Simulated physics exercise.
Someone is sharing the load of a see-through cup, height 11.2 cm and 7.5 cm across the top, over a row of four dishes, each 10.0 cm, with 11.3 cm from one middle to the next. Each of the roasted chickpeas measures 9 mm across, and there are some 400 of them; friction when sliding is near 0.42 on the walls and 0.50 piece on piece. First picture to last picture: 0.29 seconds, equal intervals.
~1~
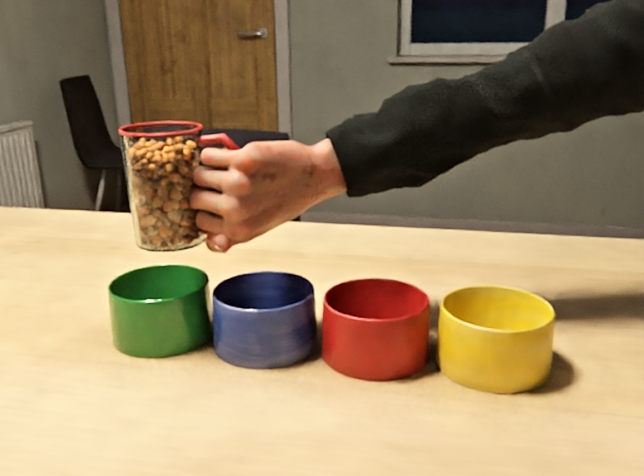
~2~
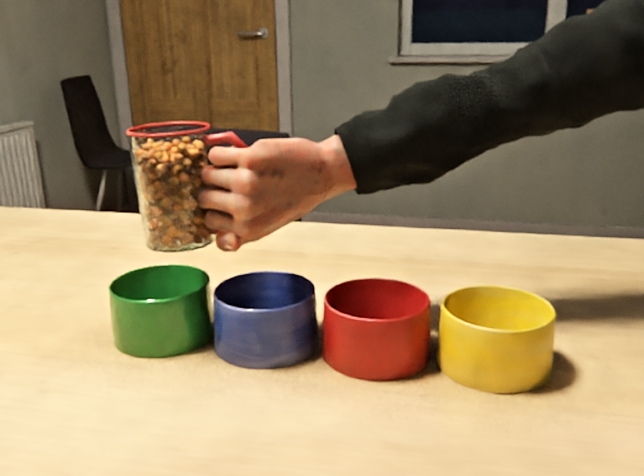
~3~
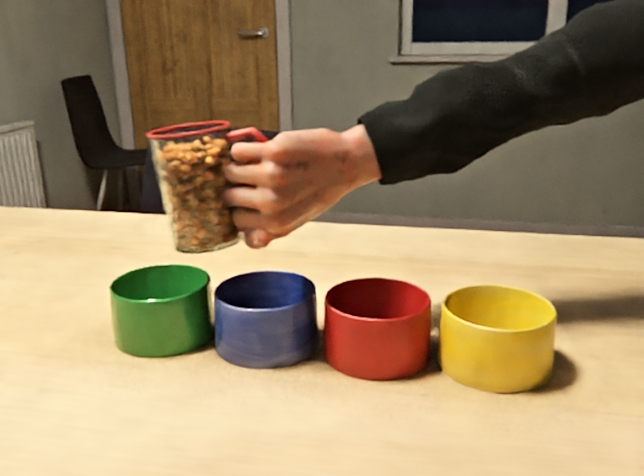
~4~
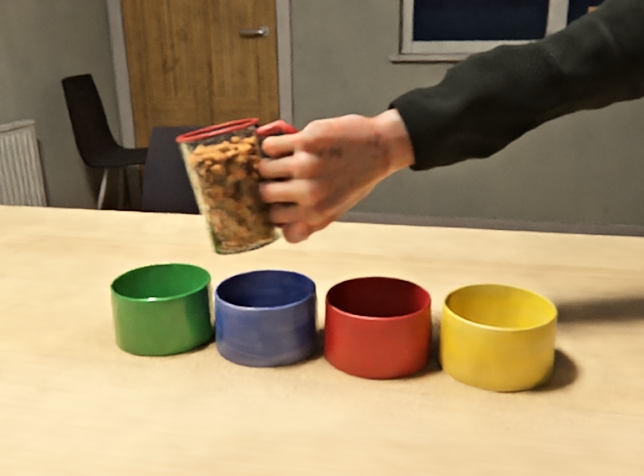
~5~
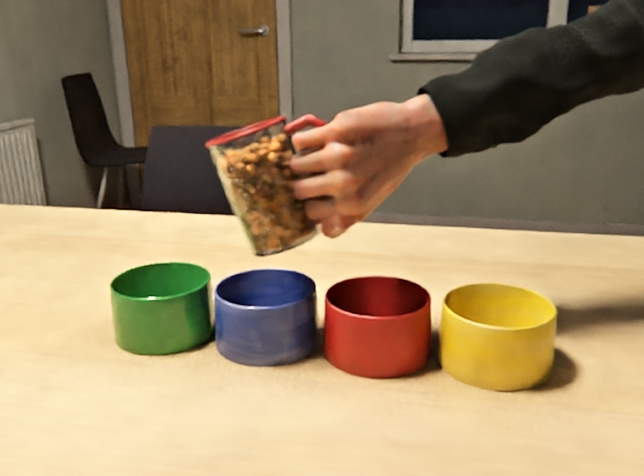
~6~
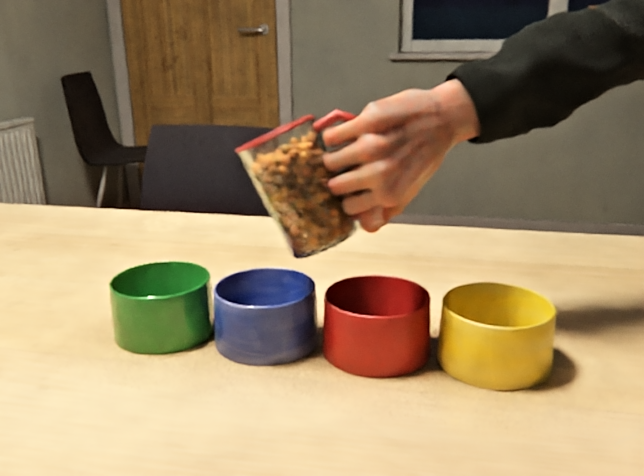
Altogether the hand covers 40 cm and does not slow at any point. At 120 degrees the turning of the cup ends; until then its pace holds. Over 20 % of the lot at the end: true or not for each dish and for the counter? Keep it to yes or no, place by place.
Place by place: Red no, blue no, green no, yellow yes, counter no.
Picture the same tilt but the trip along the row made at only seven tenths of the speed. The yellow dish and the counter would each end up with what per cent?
Shares: Yellow 100, counter 0.
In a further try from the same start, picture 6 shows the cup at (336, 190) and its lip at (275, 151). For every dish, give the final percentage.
Dish by dish: Red 0 per cent, blue 0 per cent, green 0 per cent, yellow 100 per cent.
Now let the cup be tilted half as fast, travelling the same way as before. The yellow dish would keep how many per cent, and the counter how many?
Then the yellow dish would get 100 and the counter 0.
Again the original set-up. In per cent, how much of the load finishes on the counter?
Roughly 0 per cent.
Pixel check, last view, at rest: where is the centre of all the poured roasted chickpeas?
Estimated resting centre: Around (496, 332).
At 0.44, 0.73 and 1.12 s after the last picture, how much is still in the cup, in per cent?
Roughly 100, then 95, then 30.
Then, 0.44 s after the last picture, tilt 70 degrees; cup holds 100 %.
Then, 0.73 s after the last picture, tilt 101 degrees; cup holds 95 %.
Then, 1.12 s after the last picture, tilt 120 degrees; cup holds 30 %, yellow 65 %.
In the end, red 0 %, blue 0 %, green 0 %, yellow 100 %, counter 0 %.
